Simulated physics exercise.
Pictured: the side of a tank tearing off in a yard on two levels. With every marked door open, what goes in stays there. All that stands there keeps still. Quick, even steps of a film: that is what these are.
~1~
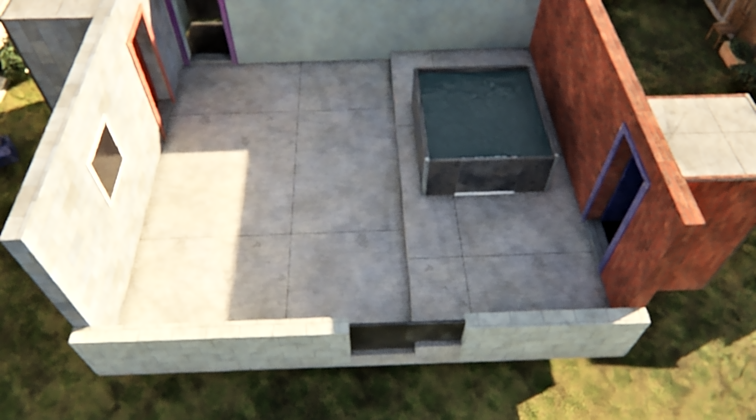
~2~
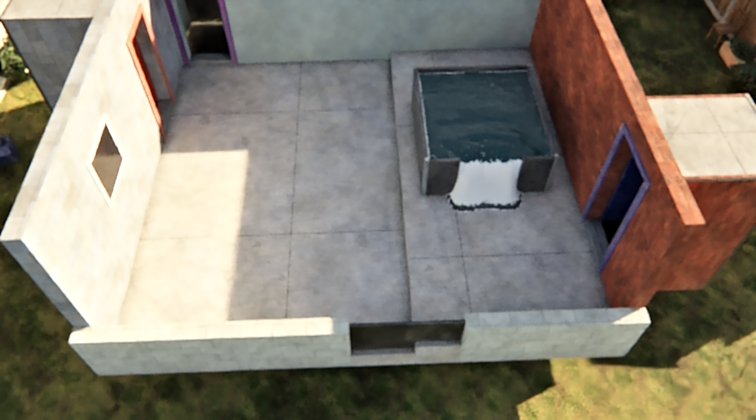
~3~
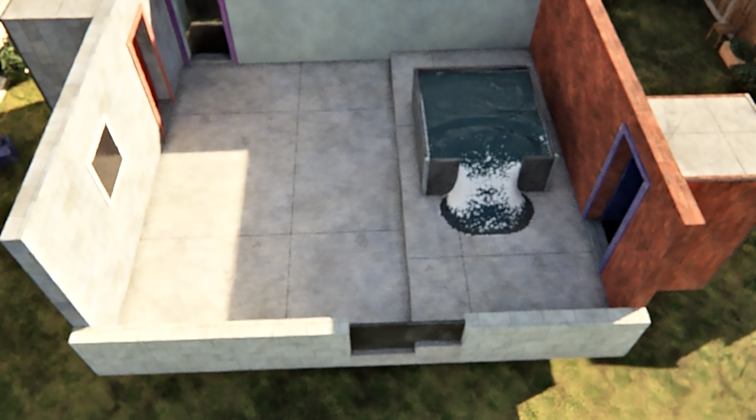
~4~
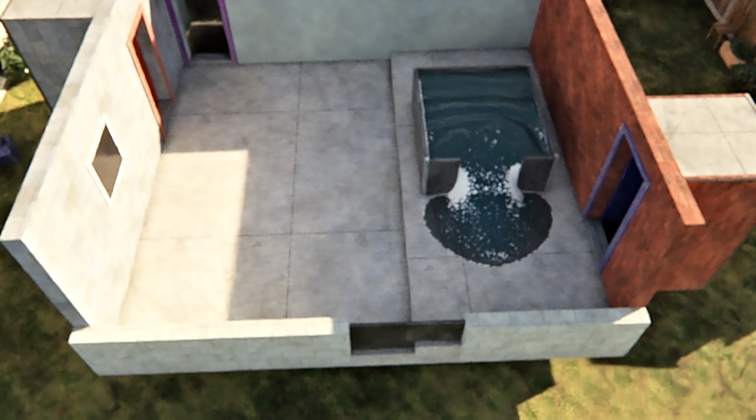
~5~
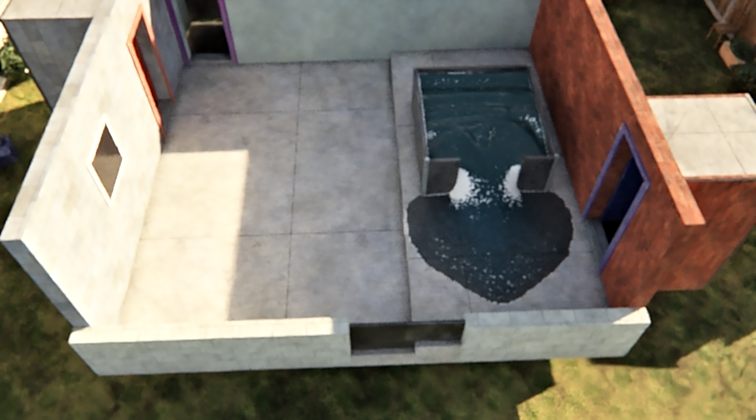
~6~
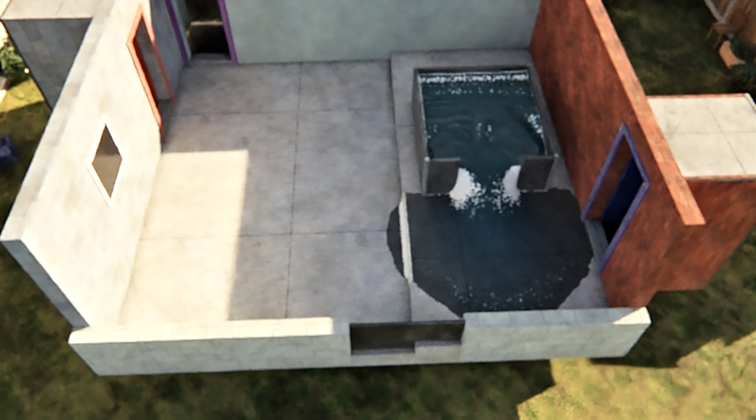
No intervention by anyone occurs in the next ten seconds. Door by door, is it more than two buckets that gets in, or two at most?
The purple door will be deluged; the blue door will be deluged; the red door will not go over two buckets.
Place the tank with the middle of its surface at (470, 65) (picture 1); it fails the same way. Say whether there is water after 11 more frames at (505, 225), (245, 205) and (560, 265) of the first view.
Soaked, spared, soaked.
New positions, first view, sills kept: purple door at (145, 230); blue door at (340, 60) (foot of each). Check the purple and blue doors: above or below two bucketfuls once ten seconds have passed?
Lab note - purple door overshoots, blue door stays within.
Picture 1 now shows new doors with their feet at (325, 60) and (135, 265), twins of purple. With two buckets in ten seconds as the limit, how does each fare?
Going through them as given, the first one remains within the limit and the second one tops the limit.
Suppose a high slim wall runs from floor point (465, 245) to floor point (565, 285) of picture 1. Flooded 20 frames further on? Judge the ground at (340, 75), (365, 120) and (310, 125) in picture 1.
Reading them off in sequence: Spared, spared, spared.
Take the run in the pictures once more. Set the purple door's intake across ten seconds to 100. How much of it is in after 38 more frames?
About 0 per cent.
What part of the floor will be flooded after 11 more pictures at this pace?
Close to 25 percent, by my reckoning.
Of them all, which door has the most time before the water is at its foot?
Looking at the pictures, the answer is the door marked purple.
A moment on, water covers 20 % of the floor; the purple door not reached, the blue door wet at the sill, nothing in, the red door not reached.
Next, water covers 25 % of the floor; the purple door not reached, the blue door under two buckets in, the red door not reached.
Then, water covers 40 % of the floor; the purple door not reached, the blue door over two buckets in, the red door not reached.
Later, water covers 65 % of the floor; the purple door wet at the sill, nothing in, the blue door far over two buckets in, the red door wet at the sill, nothing in.
In the end, water covers 90 % of the floor; the purple door far over two buckets in, the blue door far over two buckets in, the red door wet at the sill, nothing in.
